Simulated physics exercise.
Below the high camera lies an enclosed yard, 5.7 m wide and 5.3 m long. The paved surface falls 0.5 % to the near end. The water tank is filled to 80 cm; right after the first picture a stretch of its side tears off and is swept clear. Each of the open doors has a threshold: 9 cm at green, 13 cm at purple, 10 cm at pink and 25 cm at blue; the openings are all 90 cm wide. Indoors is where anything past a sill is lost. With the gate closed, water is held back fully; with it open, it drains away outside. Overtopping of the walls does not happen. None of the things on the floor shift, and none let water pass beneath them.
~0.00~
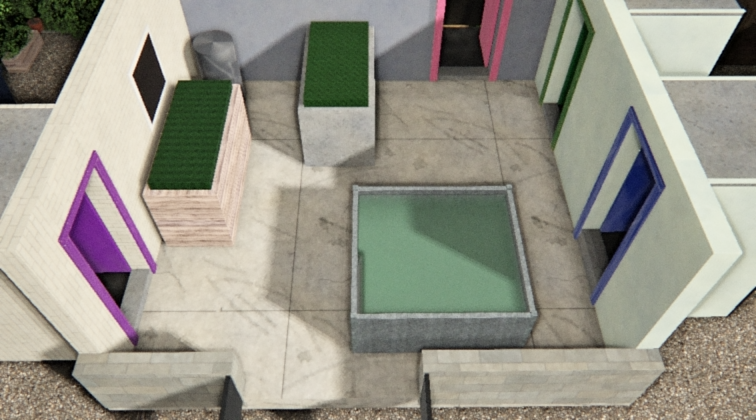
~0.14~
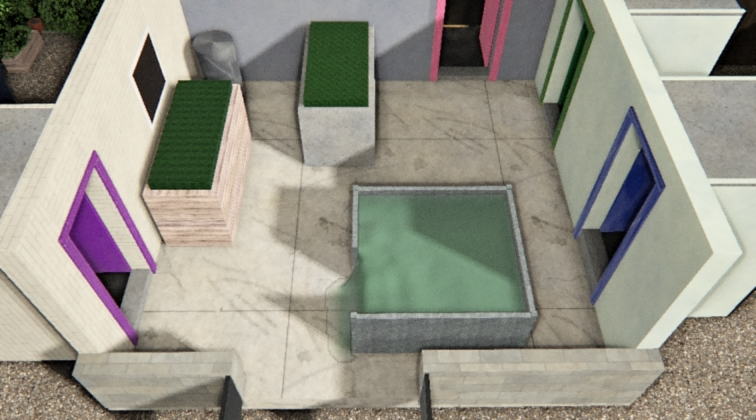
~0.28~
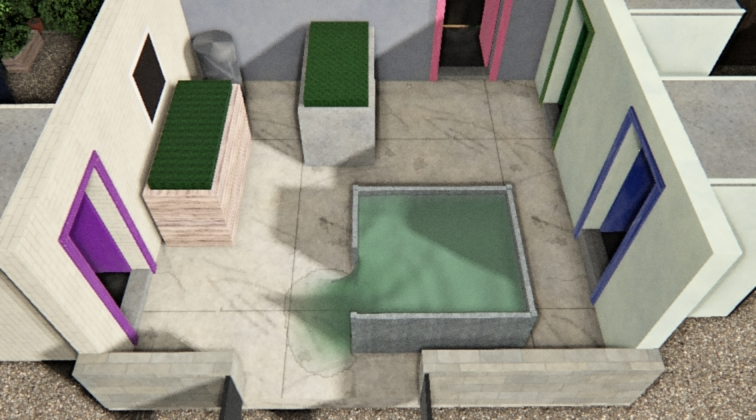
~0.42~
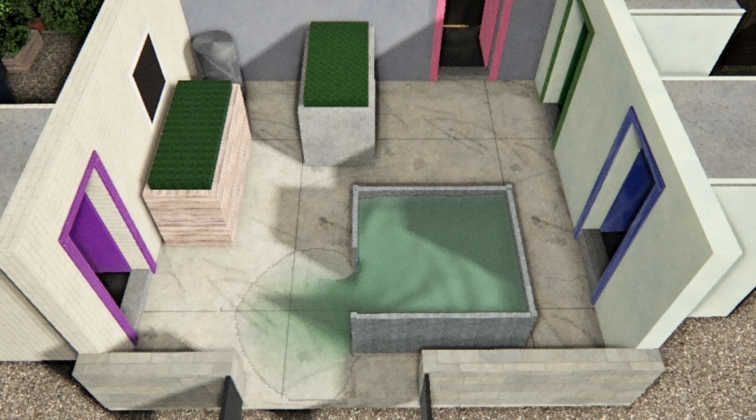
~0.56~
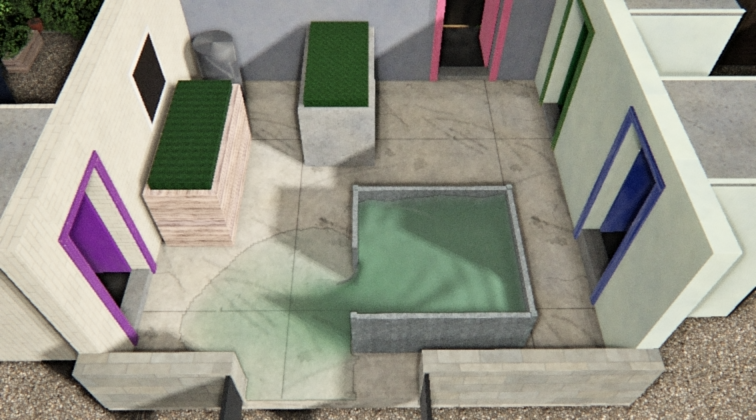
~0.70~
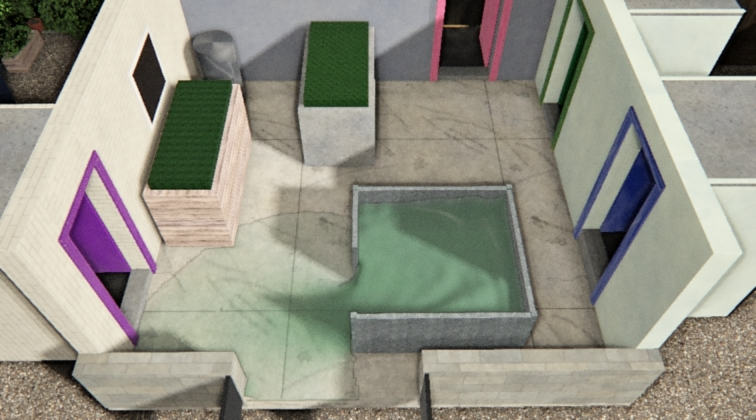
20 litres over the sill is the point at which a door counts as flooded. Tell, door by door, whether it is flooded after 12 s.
Outcome: The green door lets in less than the limit. The purple door lets in more than the limit. The pink door lets in less than the limit. The blue door lets in less than the limit.
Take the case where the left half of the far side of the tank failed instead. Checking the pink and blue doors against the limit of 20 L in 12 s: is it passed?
Pink door surpasses it, blue door doesn't reach it.
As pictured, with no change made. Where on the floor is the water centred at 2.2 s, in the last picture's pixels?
Its balance point sits around (344, 291).
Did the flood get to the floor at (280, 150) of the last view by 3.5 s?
By then the spot is drenched.
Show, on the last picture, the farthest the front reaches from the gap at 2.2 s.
I'd mark it close to (199, 98).
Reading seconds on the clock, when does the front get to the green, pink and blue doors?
Doors: Green 6.0 s / pink 6.5 s / blue 7.0 s.
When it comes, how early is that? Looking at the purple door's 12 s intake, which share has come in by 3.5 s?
Some 70 per cent by then.
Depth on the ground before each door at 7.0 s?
Depths: Green door 5 cm, purple door 17 cm, pink door 1 cm, blue door 2 cm.
After 1.4 s water covers 25 % of the floor and is deepest (55 cm) near (131, 365); green door not reached, purple door 34 cm at the sill, 58 L in, pink door not reached, blue door not reached.
After 2.2 s water covers 30 % of the floor and is deepest (42 cm) near (158, 379); green door not reached, purple door 37 cm at the sill, 173 L in, pink door not reached, blue door not reached.
After 3.5 s water covers 45 % of the floor and is deepest (31 cm) near (127, 379); green door not reached, purple door 26 cm at the sill, 301 L in, pink door not reached, blue door not reached.
After 7.0 s water covers 75 % of the floor and is deepest (20 cm) near (203, 83); green door 5 cm at the sill, 0 L in, purple door 17 cm at the sill, 412 L in, pink door 1 cm at the sill, 0 L in, blue door 2 cm at the sill, 0 L in.
After 12.0 s water covers 95 % of the floor and is deepest (12 cm) near (347, 249); green door 6 cm at the sill, 0 L in, purple door 9 cm at the sill, 420 L in, pink door 5 cm at the sill, 0 L in, blue door 3 cm at the sill, 0 L in.
